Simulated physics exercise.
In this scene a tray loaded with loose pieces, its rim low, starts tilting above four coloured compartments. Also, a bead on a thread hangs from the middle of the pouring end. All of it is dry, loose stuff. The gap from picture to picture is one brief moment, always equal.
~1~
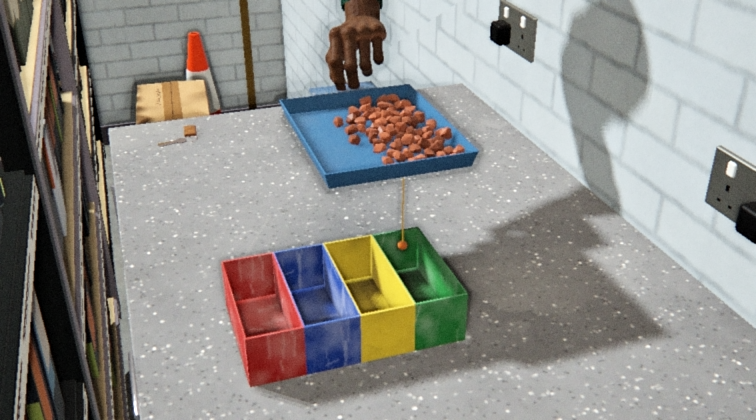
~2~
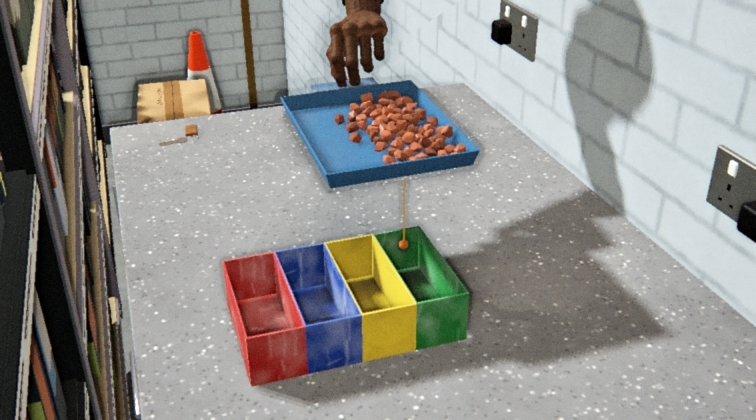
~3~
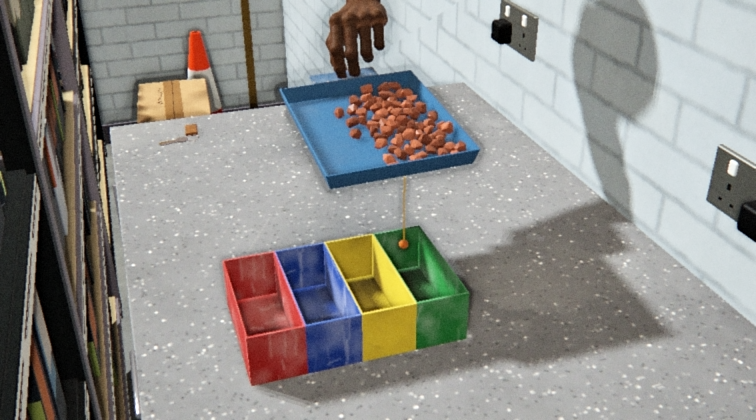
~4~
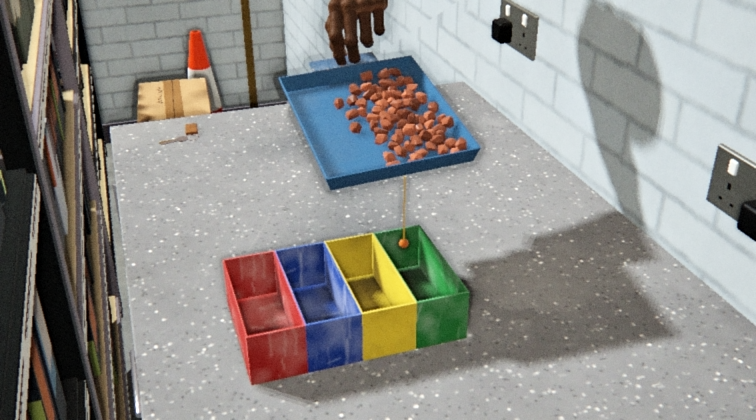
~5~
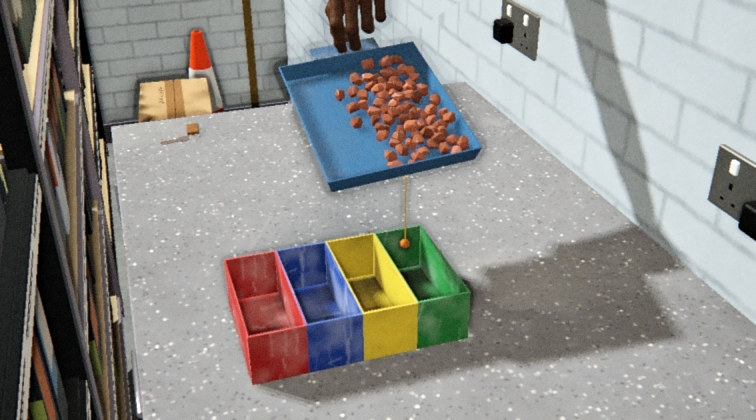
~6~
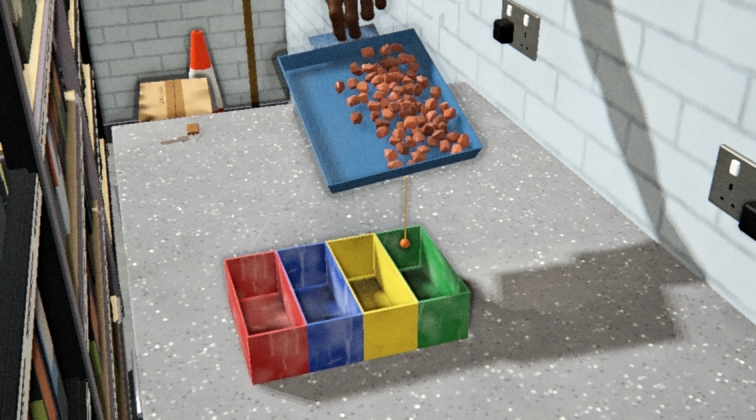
A dark hand hung behind a blue tray of crushed brick bits as the tray's far side rose steadily, tilting it toward the viewer above red, blue, yellow and green compartments.
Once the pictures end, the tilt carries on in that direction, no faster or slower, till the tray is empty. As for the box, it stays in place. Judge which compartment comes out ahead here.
I would say the yellow compartment.
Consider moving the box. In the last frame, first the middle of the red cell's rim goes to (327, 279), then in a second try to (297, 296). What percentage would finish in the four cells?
About 100 per cent, then about 100 per cent.
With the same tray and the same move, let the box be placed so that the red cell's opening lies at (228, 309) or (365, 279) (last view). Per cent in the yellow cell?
Trial 1 about 40 %, trial 2 about 0 %.
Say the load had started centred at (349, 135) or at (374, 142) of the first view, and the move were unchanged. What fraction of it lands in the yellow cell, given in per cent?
About 50 % and 50 %.
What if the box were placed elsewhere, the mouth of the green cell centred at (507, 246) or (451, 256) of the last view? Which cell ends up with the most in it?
Case A: The red one; case B: The blue one.
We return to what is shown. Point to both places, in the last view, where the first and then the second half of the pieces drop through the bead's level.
About (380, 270) to begin with, then about (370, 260).
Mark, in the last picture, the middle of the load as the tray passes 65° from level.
I'd mark it close to (384, 156).
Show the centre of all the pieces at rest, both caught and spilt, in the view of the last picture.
Somewhere close to (375, 321) in the last picture.
Shortly afterwards, tray tipped steeply; all but a few on the tray; a little falling or outside the box.
Next, tray tipped past a quarter turn; near a quarter on the tray; near a third in the yellow cell; a little in the blue cell; a little in the green cell; a little falling or outside the box.
Some moments later, tray tipped past a quarter turn; near half in the yellow cell; near a quarter in the blue cell; near a quarter in the green cell; only a few falling or outside the box.
In the end, tray tipped past a quarter turn; near half in the yellow cell; near a quarter in the blue cell; near a quarter in the green cell; none at all in the red cell; only a few outside the box.
